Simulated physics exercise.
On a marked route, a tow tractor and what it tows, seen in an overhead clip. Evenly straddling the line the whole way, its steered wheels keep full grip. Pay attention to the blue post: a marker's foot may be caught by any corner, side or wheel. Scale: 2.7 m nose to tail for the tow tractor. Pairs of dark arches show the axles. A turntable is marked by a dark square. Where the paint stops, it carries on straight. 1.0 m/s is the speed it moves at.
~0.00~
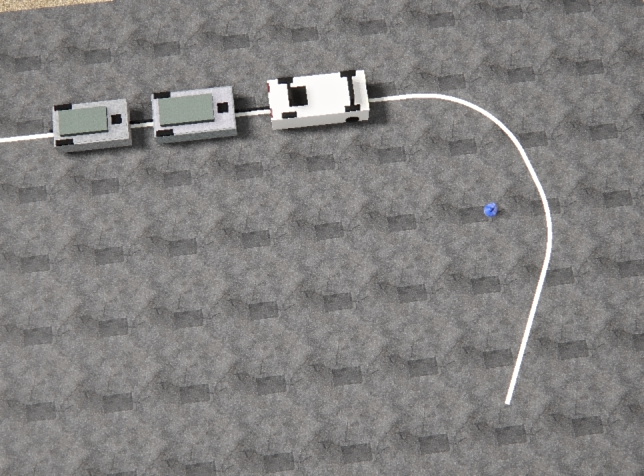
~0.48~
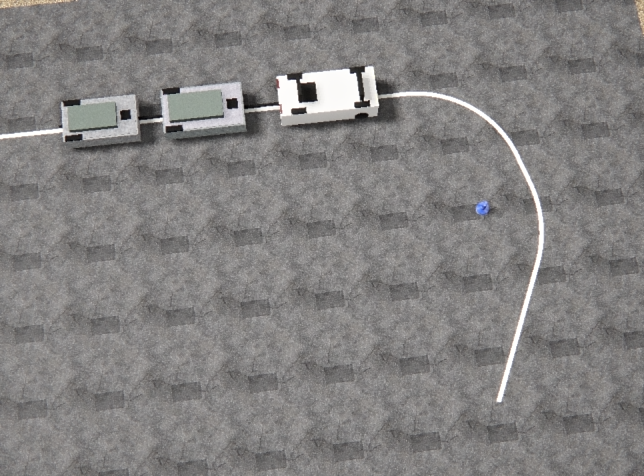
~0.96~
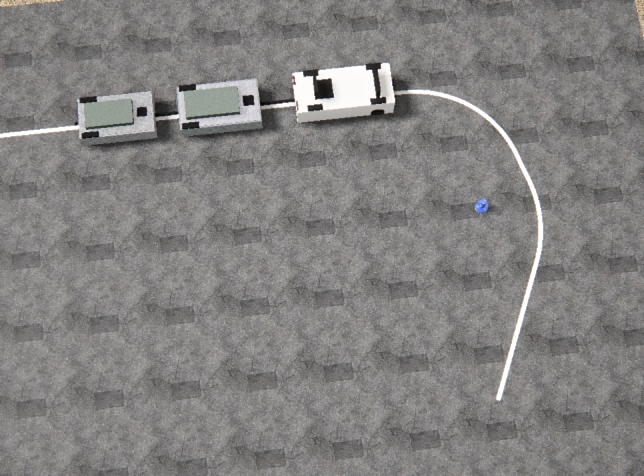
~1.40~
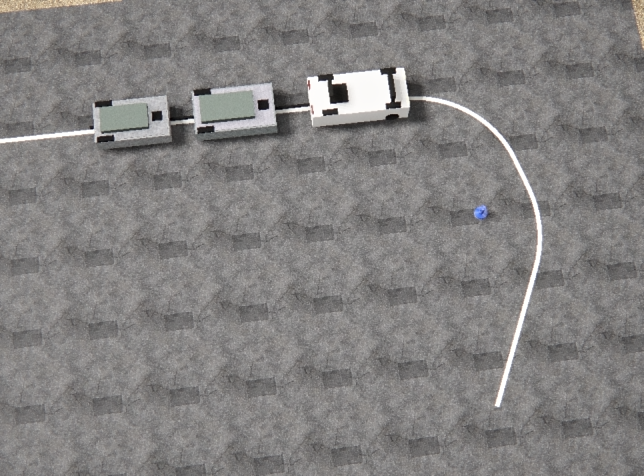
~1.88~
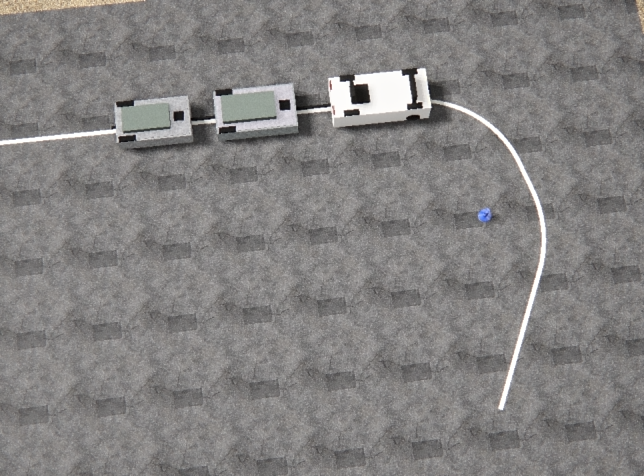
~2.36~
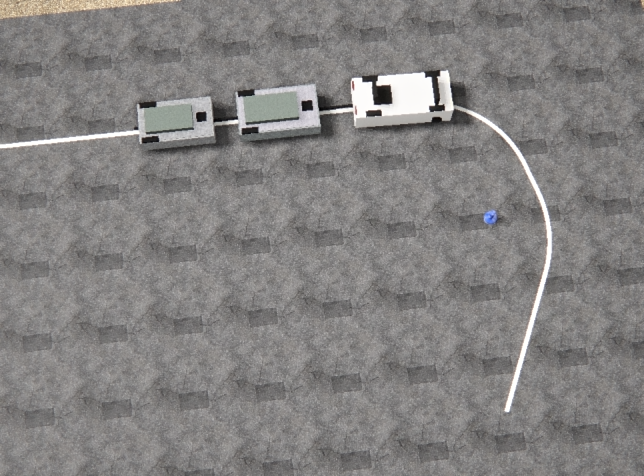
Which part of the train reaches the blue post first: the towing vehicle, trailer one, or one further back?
Blame the trailer right behind it.
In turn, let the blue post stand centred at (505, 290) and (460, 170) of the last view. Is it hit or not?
Results in order - collision, collision.
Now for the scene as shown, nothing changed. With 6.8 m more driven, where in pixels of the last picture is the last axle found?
Roughly at (358, 106).
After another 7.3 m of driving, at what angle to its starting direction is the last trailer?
Last trailer heading vs start: Approx. 15 degrees.
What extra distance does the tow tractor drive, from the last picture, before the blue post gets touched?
Contact happens once about 9.0 m more has been driven.
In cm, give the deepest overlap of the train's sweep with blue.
Result - blue: 40.
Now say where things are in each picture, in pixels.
The first picture shows nose (361, 90); last axle (64, 125); still straight; blue (491, 209); 2 trailers.
The second picture shows nose (370, 87); last axle (73, 120); still straight.
The third picture shows nose (386, 83); last axle (89, 117); still straight.
The fourth picture shows nose (401, 88); last axle (104, 121); still straight.
The fifth picture shows nose (423, 88); last axle (126, 121); still straight.
The sixth picture shows nose (445, 91); last axle (149, 122); turned 2°; blue (491, 217).
After 6.0 s, the last axle is at (266, 110) of the last picture, 5 cm off the line.
After 9.6 s, the last axle is at (372, 107) of the last picture, 25 cm off the line.
After 11.4 s, the last axle is at (421, 119) of the last picture, 75 cm off the line; the first trailer has hit blue.
After 13.2 s, the last axle is at (468, 149) of the last picture, 125 cm off the line.
After 20.5 s, the last axle is at (507, 392) of the last picture, 20 cm off the line; 1 of 1 struck in all.
